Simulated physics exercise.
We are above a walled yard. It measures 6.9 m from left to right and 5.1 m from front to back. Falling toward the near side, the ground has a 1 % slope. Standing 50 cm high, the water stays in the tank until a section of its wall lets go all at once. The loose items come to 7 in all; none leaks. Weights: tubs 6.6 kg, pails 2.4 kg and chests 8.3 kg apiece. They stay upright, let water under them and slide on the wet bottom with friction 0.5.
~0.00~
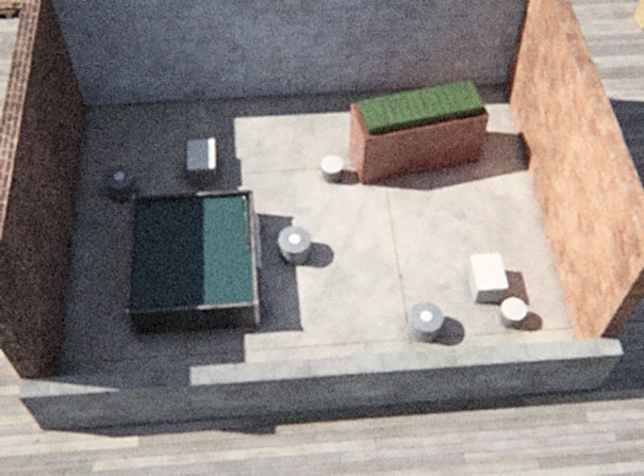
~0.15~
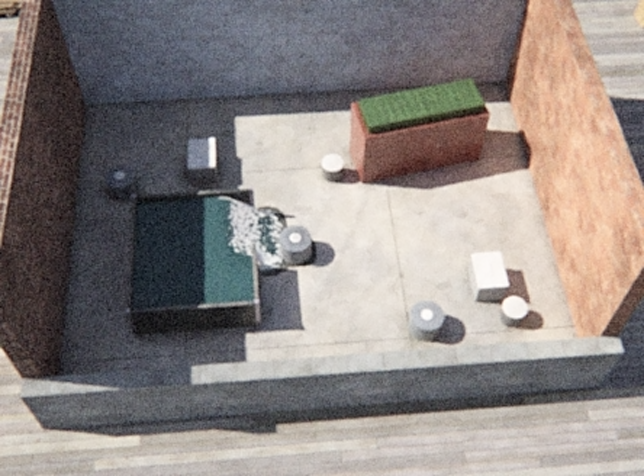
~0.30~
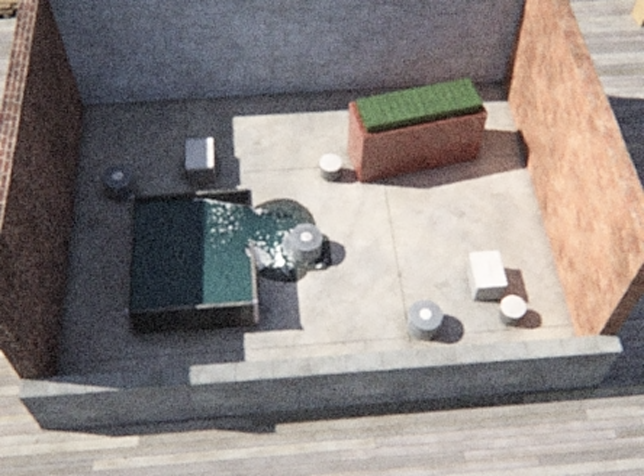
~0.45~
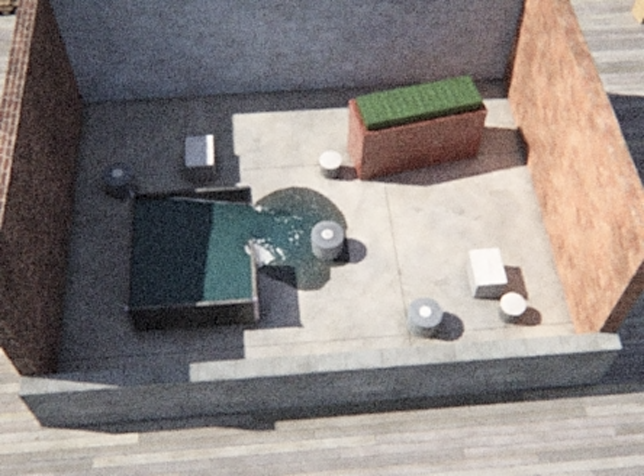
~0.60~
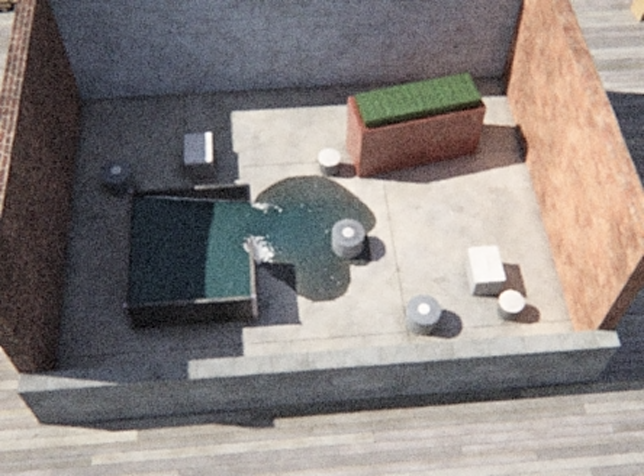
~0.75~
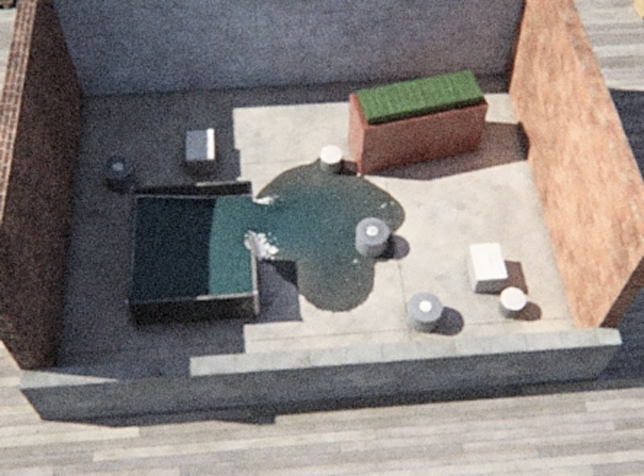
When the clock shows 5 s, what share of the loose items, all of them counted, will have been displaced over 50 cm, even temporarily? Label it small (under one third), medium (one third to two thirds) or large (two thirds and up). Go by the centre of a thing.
Large.
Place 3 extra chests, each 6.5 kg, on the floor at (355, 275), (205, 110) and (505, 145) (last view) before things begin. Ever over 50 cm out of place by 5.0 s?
Result, one by one: Exceeded, not exceeded and exceeded.
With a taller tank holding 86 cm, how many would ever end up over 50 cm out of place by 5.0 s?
Then it comes to 5.
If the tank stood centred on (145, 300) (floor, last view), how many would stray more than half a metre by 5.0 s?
Count: 5.
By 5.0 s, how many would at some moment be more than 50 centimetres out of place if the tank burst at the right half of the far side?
Count: 1.
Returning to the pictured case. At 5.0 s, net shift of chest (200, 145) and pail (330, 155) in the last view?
Going in order, that's 0 cm for one and 200 cm for the other.
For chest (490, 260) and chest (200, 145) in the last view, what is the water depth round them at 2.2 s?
Depths: Near 3 cm, then near 0 cm.
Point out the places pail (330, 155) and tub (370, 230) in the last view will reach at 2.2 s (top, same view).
Around (314, 77) and (517, 239).
After 1.1 s 1 of 7 are over 50 cm from their spots; 0 afloat.
After 2.2 s 3 of 7 are over 50 cm from their spots; 1 afloat.
After 3.5 s 5 of 7 are over 50 cm from their spots; 4 afloat.
After 5.0 s 5 of 7 are over 50 cm from their spots, and 5 have been at some point; 4 afloat.
